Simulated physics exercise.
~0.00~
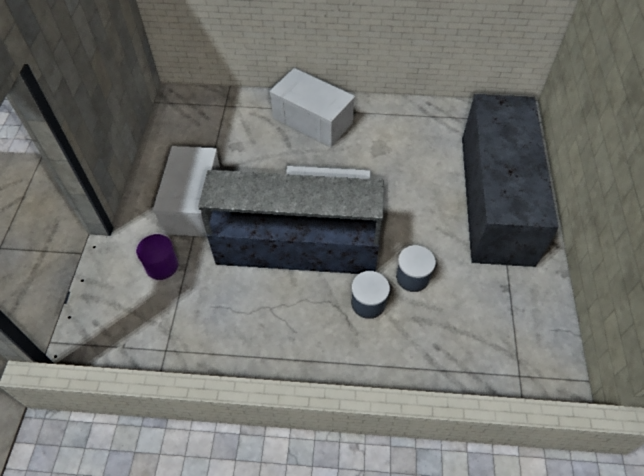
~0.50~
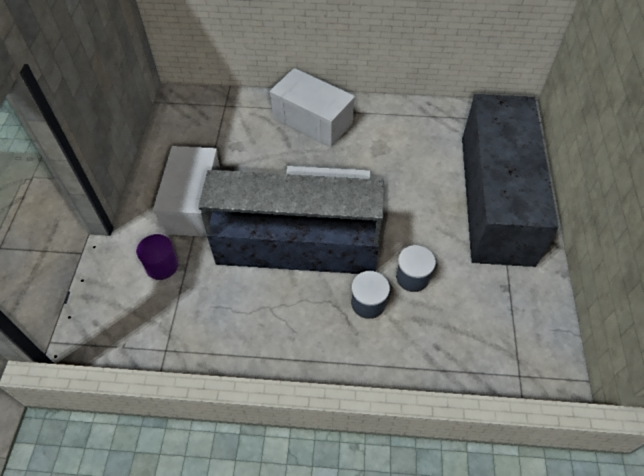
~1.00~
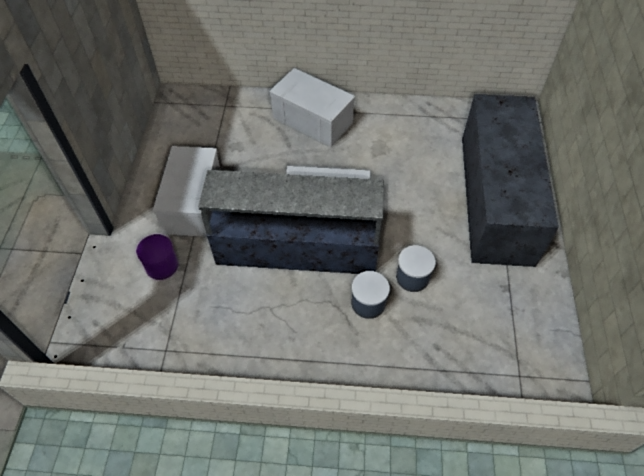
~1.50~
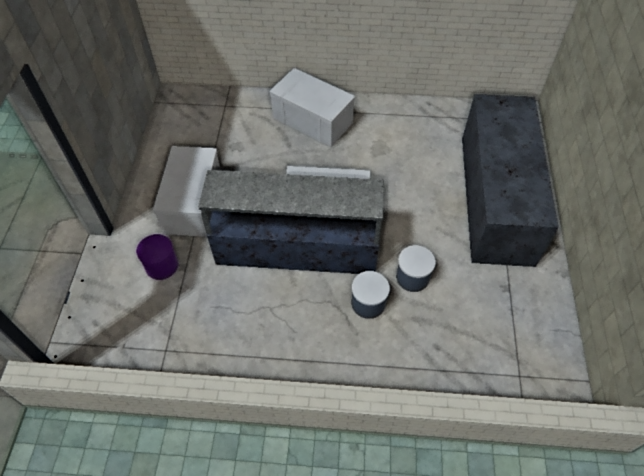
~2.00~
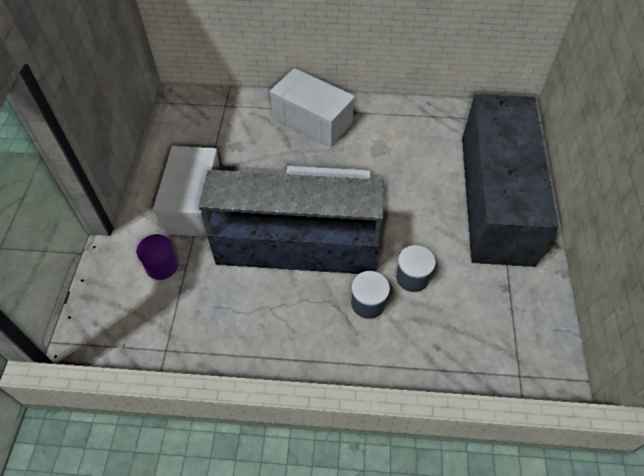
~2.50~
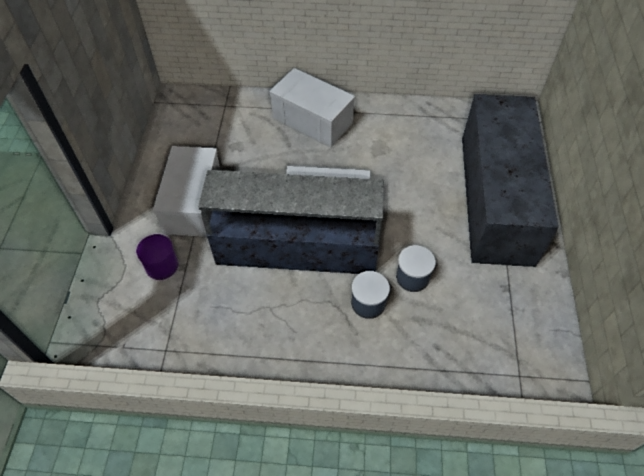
Ground-floor office seen from above, with greenish water covering the tiles outside, then edging through the left doorway as the furniture stays still.
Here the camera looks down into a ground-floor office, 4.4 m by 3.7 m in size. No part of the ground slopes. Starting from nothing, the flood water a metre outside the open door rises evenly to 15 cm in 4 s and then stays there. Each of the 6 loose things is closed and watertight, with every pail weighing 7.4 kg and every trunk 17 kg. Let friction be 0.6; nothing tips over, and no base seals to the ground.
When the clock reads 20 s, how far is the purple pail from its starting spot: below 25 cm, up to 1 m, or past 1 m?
Past 1 m.
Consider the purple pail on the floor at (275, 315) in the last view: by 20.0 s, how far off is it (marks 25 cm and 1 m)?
What happens is it gets pushed a long way.
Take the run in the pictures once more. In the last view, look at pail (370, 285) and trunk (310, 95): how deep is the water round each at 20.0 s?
About 15 and 11 cm.
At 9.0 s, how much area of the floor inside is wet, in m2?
Flooded: Near 13 m2.
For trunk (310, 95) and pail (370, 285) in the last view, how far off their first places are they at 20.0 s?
They sit 50 cm and 150 cm away, in the order given.
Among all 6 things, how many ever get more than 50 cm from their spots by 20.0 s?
My count gives 5.
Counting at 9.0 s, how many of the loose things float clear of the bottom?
At that time, 0.
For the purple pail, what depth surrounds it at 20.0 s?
Roughly 9 cm at that moment.
After 4.0 s the purple pail is near (155, 248), 0.0 m from its start, aground; 0 afloat.
After 9.0 s the purple pail is near (326, 275), 1.6 m from its start, aground; 0 afloat.
After 16.0 s the purple pail is near (396, 197), 2.3 m from its start, aground; 4 afloat.
After 20.0 s the purple pail is near (378, 194), 2.1 m from its start, afloat; 6 afloat.
